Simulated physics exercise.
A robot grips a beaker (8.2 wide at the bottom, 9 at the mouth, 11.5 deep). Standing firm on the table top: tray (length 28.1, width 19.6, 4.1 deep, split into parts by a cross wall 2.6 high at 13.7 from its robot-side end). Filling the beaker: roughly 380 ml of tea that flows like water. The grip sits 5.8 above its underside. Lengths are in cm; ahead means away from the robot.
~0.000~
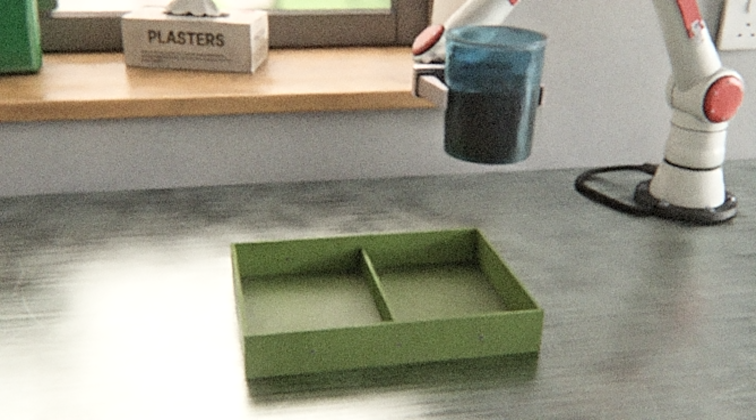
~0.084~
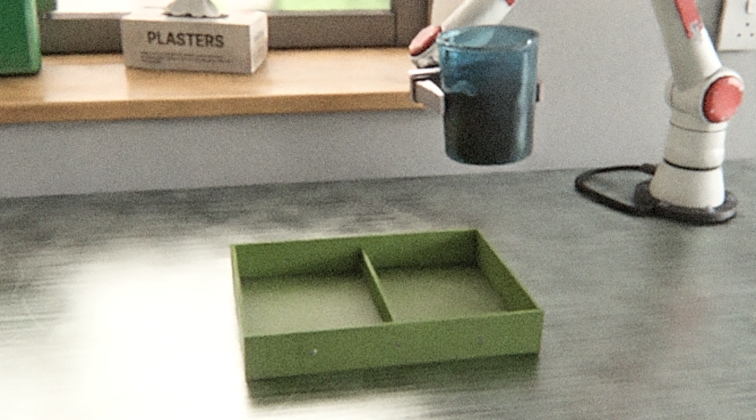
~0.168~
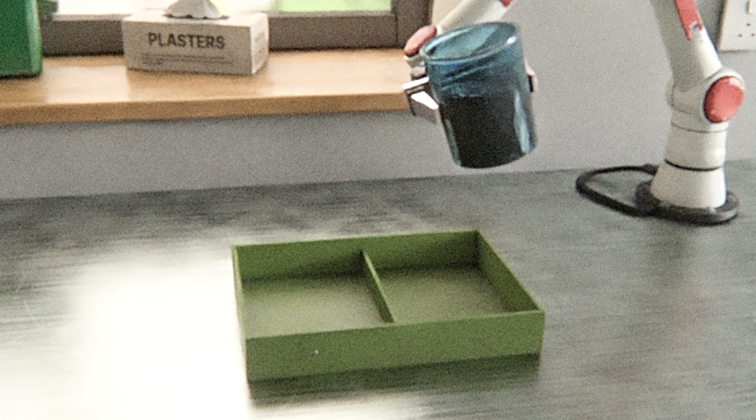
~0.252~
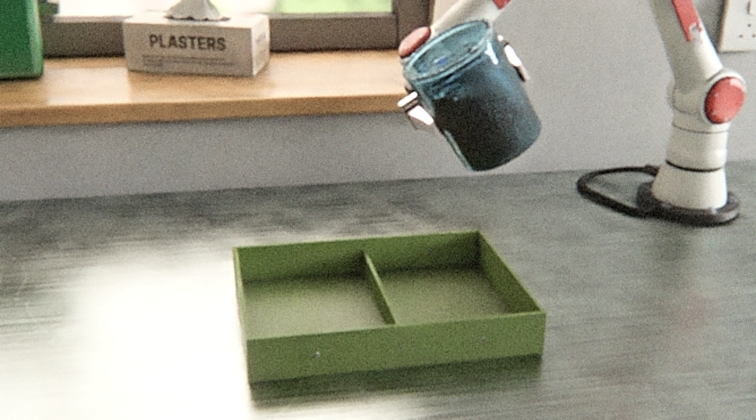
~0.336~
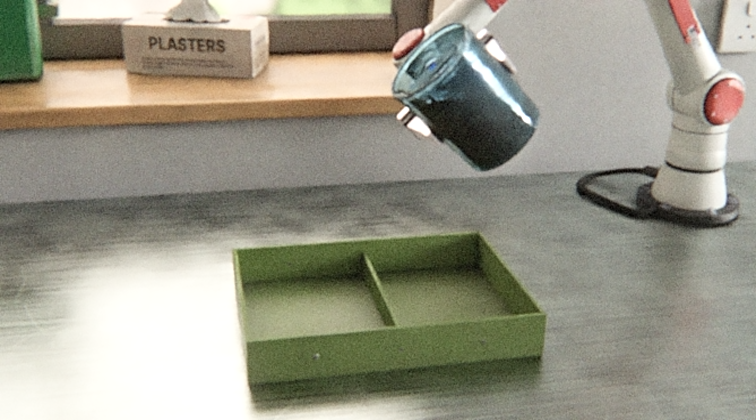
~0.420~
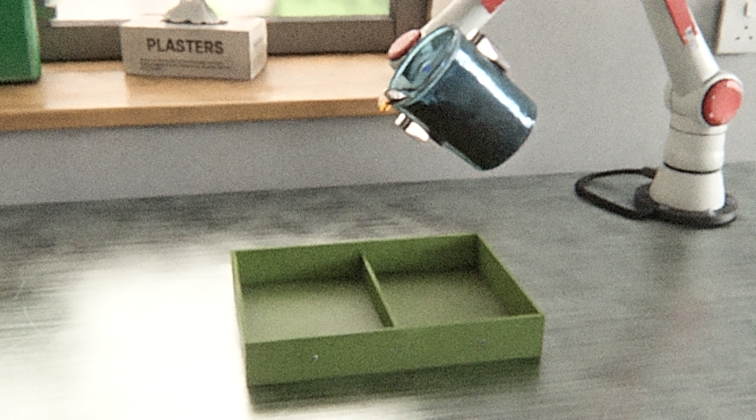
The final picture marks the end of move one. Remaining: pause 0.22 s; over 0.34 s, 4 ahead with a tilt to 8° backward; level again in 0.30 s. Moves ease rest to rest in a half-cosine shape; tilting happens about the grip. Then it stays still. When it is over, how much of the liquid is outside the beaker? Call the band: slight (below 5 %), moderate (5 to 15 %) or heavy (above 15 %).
Slight.
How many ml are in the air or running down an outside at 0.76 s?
About 0 ml.
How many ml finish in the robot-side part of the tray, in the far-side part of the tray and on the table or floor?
Near 0 ml first, 10 ml second and 0 ml third.
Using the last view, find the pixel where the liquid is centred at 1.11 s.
The centre lands around (422, 127) in the last view.
By 0.76 s, tilted 33° forward, liquid up to 25 above the table; 370 ml in the beaker, 5 ml in the far-side part.
By 1.11 s, tilted 5° backward, liquid up to 25 above the table; 370 ml in the beaker, 10 ml in the far-side part.
By 1.48 s, level, liquid up to 25 above the table; 370 ml in the beaker, 10 ml in the far-side part.
By 2.28 s, level, liquid up to 25 above the table; 370 ml in the beaker, 10 ml in the far-side part.
Final state, 370 ml in the beaker, 10 ml in the far-side part. That is 2 % outside the beaker.
